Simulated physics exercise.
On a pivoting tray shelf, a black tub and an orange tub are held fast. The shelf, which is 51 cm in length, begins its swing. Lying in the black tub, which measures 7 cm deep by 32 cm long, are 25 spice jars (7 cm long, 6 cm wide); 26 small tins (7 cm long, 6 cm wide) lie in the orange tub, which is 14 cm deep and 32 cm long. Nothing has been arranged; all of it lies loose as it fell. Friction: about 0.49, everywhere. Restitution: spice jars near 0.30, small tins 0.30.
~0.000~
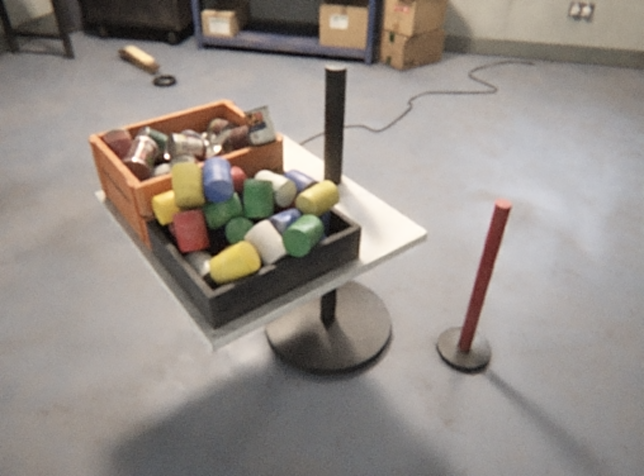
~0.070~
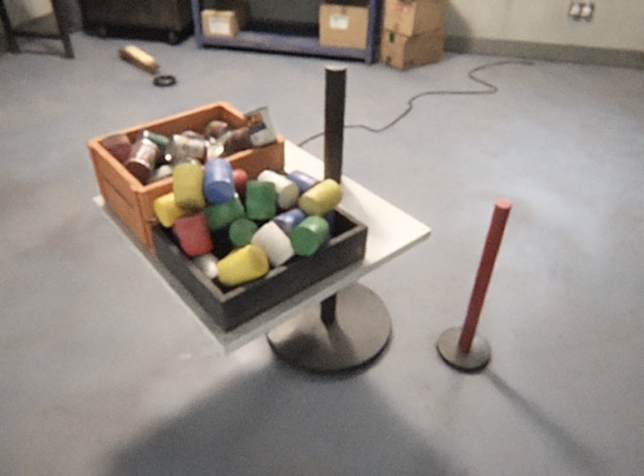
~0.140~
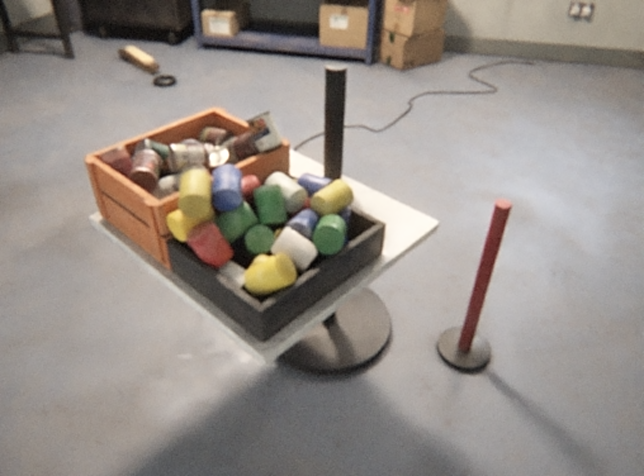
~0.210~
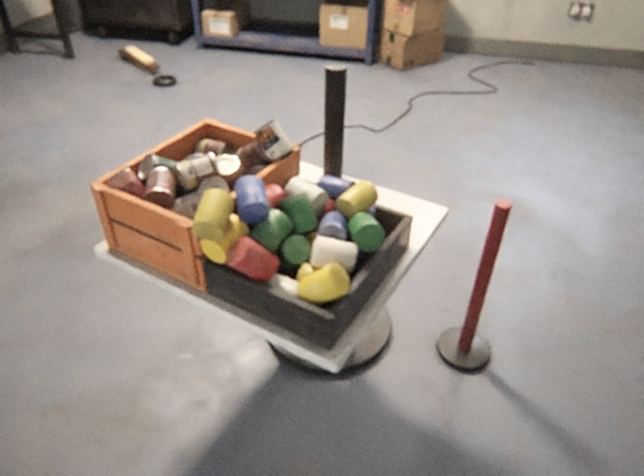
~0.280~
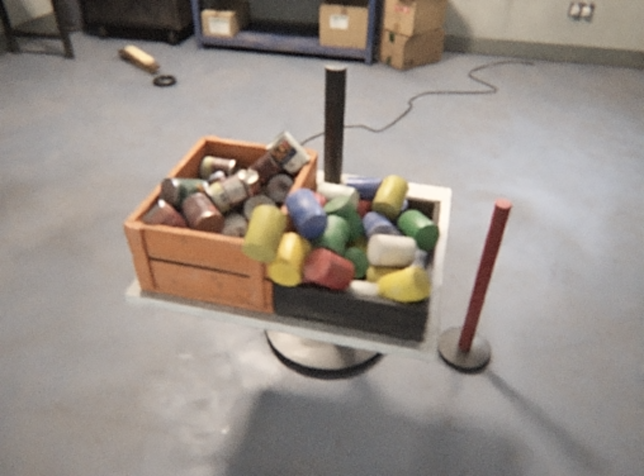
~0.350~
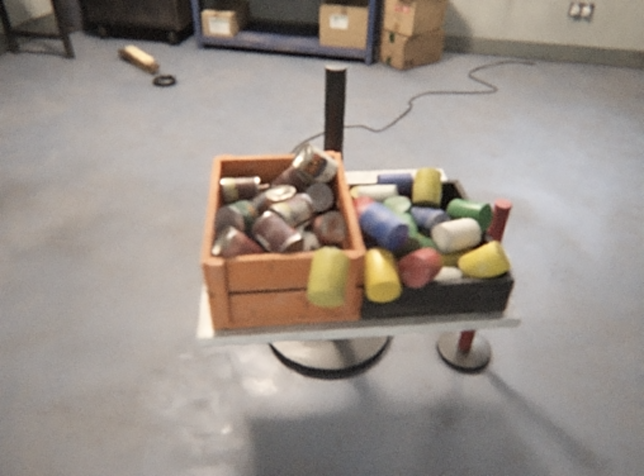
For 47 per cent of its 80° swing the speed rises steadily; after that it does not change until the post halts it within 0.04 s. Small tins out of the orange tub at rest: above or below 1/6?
Below 1/6.
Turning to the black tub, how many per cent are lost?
For the black tub, the loss is 50%.
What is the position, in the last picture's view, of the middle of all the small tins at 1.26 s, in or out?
Their middle is around (355, 241).
After 0.41 s, the shelf hits the red post.
After 0.49 s, 7 of 25 out of the black tub and 0 of 26 out of the orange tub.
After 0.61 s, 10 of 25 out of the black tub and 0 of 26 out of the orange tub.
After 0.83 s, 12 of 25 out of the black tub and 0 of 26 out of the orange tub.
Outcome (at 1.26 s), 12 of 25 out of the black tub and 0 of 26 out of the orange tub. Asked share, 0 of 26, 0 per cent.
